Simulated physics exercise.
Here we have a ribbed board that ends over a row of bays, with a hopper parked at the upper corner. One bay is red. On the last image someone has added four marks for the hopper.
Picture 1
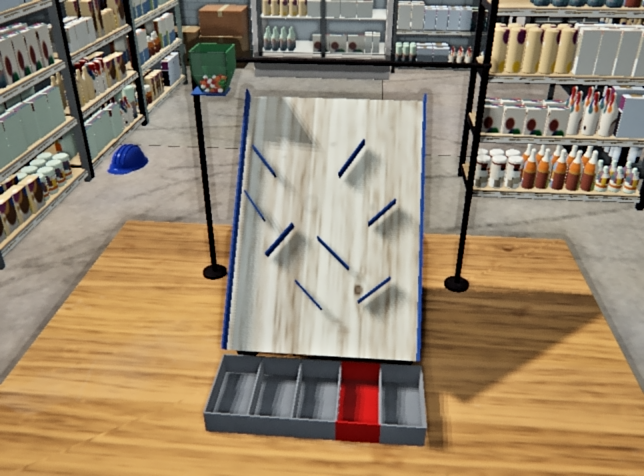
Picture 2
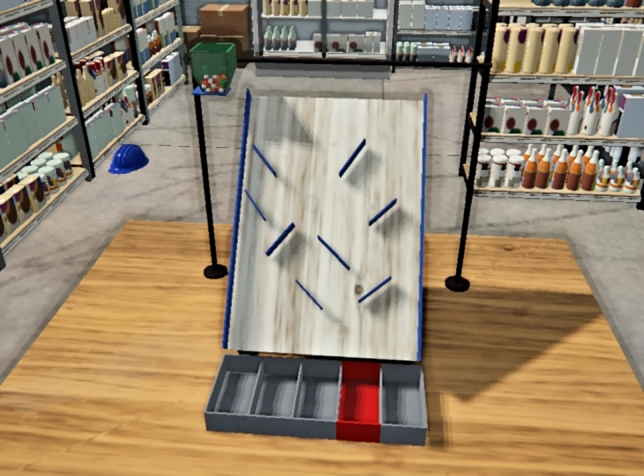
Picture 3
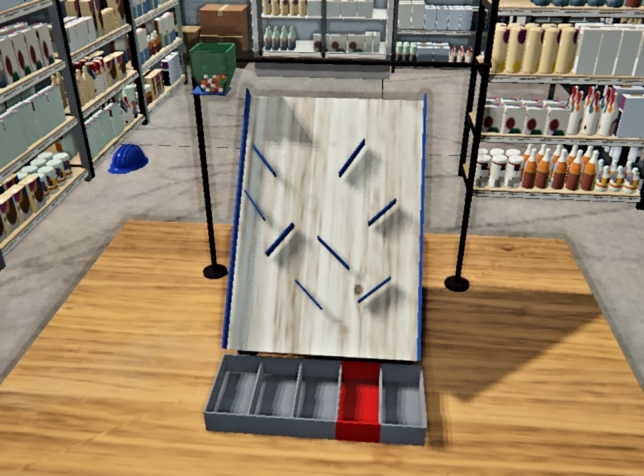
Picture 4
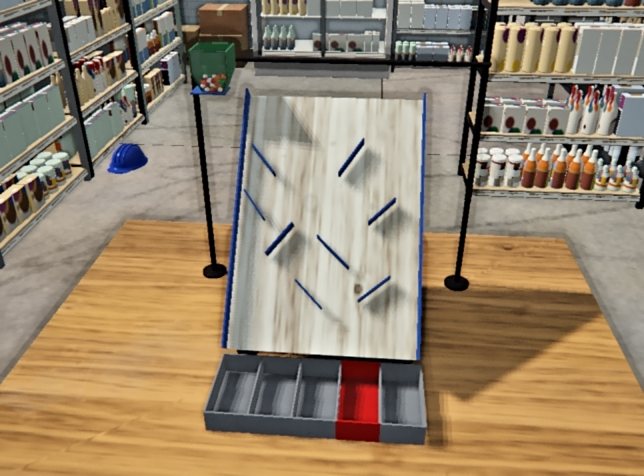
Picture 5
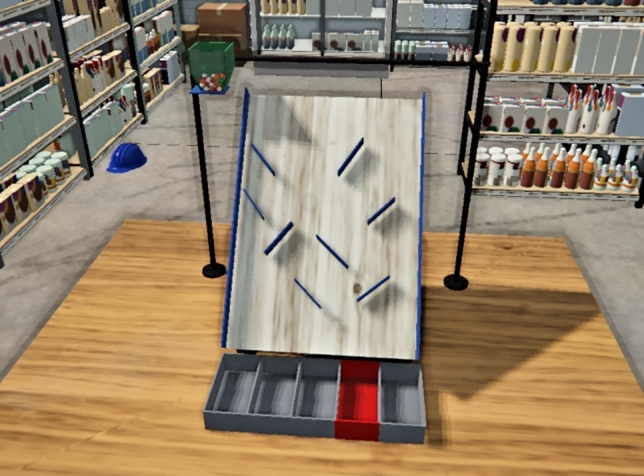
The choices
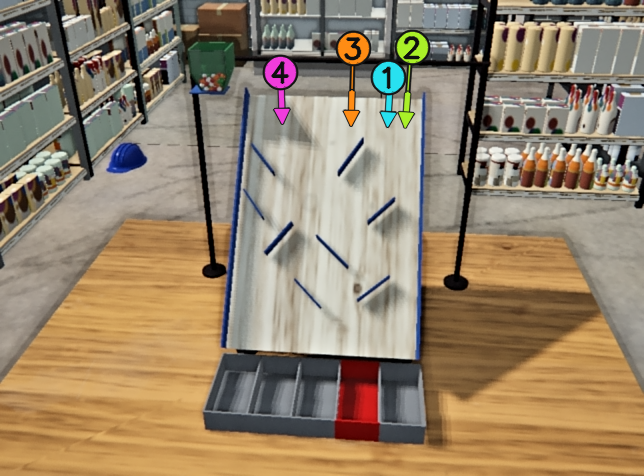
In this clip, a tilted wooden board with slanted blue ribs stands above a row of gray bays, one of them red, while a green hopper holding small beads sits at the upper left; nothing visibly moves.
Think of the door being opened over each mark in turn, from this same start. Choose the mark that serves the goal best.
Mark 4 does it best.
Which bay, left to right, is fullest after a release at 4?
The fourth.
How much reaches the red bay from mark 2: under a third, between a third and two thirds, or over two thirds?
Under a third.
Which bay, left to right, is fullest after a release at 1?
The third from the left.
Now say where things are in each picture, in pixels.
Hopper at (214, 81), round plastic beads, door shut, in the first picture.
Ribs (253, 145) to (274, 172), (339, 173) to (365, 138), (245, 190) to (263, 217), in the second picture.
Ribs (369, 222) to (396, 198), (265, 254) to (293, 222), (317, 236) to (349, 267), in the third picture.
Ribs (295, 279) to (321, 308), (358, 301) to (391, 276), in the fourth picture.
Red bay at (357, 429), number 4 of 5 from the left, in the fifth picture.
On the marked copy, mark 1 meets the board at (387, 121); mark 2 meets the board at (405, 122); mark 3 meets the board at (351, 120); mark 4 meets the board at (282, 118).
With 1, a stray few in the red bay, about two thirds in other bays, about a third outside the box.
With 2, a stray few in the red bay, about two thirds in other bays, about a third outside the box.
With 3, a small part in the red bay, about half in other bays, about a third outside the box.
With 4, about a third in the red bay, about a third in other bays, about a third outside the box.
